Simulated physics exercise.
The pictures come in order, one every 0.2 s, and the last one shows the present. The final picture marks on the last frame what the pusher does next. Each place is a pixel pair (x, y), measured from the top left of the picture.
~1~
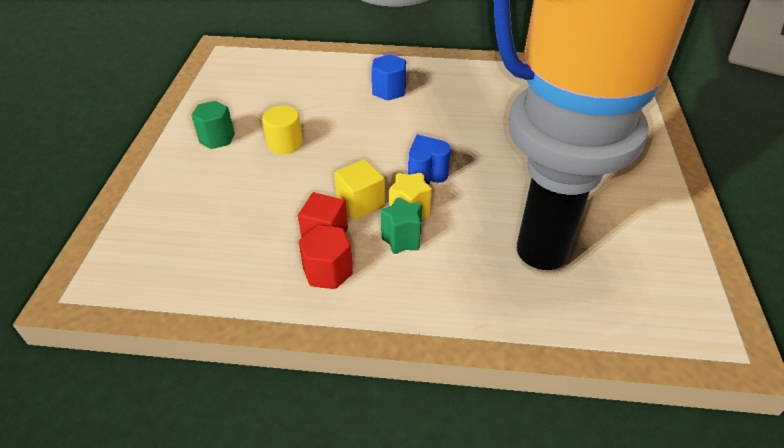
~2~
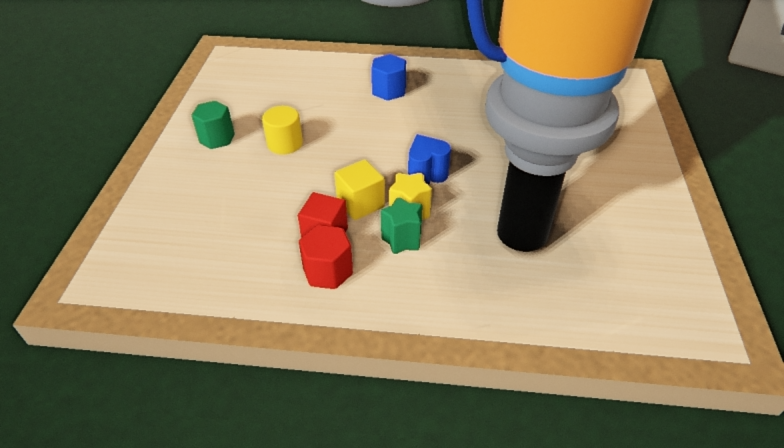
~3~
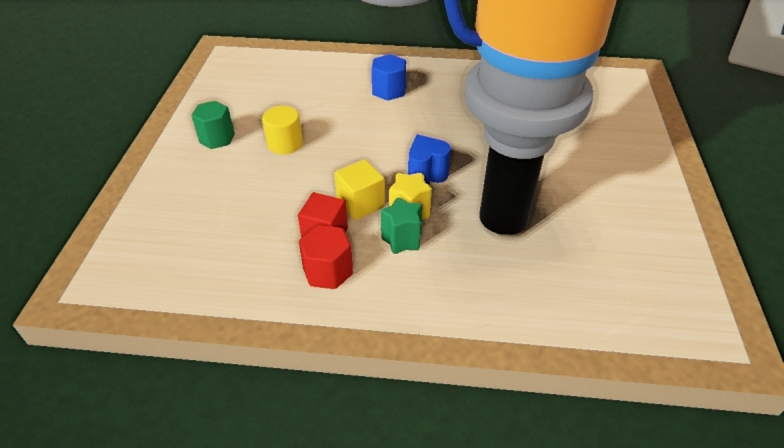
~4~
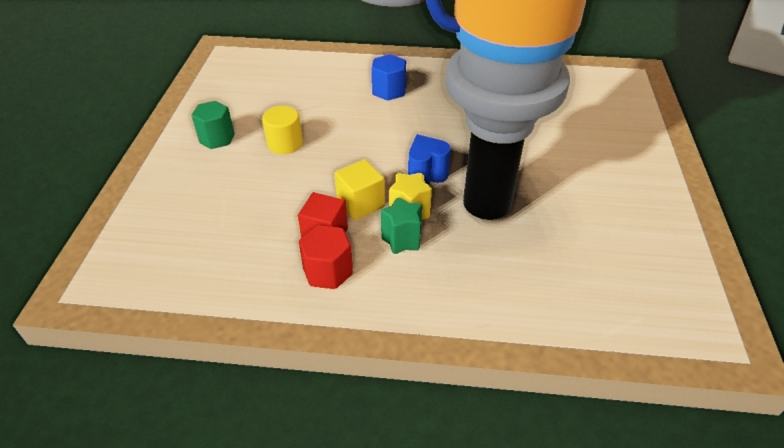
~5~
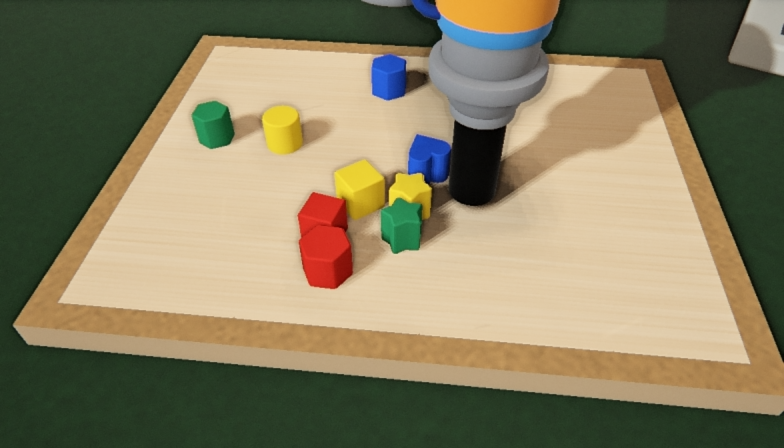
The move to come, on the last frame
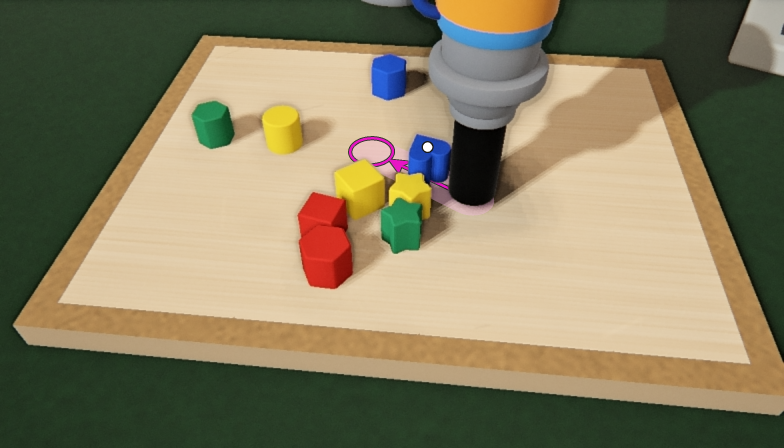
A pale wooden board with a brown rim rests on a dark green surface, seen from above at an angle by a still camera. Two red blocks, yellow and green ones and a blue heart cluster near the middle, with green, yellow and blue blocks farther back. From the right, an orange and grey machine arm slides its black tip left and slightly back toward the heart, while the blocks stay still.
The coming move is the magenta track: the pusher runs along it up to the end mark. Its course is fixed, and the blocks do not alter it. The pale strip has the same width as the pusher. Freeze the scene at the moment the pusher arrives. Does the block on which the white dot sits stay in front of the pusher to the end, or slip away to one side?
The pusher keeps it before itself.
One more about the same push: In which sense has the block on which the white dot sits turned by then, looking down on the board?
From above, it turns counterclockwise.
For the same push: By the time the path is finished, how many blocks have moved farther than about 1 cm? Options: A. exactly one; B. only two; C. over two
I'll go with A - exactly one.
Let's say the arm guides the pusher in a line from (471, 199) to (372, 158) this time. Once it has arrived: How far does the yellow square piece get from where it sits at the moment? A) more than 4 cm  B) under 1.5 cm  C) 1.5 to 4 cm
My pick is B.
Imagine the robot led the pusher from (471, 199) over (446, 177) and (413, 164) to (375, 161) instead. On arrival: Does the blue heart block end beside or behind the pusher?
I'd say no.
The drawn path runs from (471, 199) to (372, 151); the dot is on the blue heart block.
The first path, step by step. One third of the way, pusher (436, 174); blue heart block (408, 138), turned 25° anticlockwise.
Two thirds of the way, pusher (402, 157); blue heart block (375, 123), turned 25° anticlockwise.
At the end, pusher (371, 143); yellow star-shaped block not moved; blue heart block (345, 109), turned 25° anticlockwise.
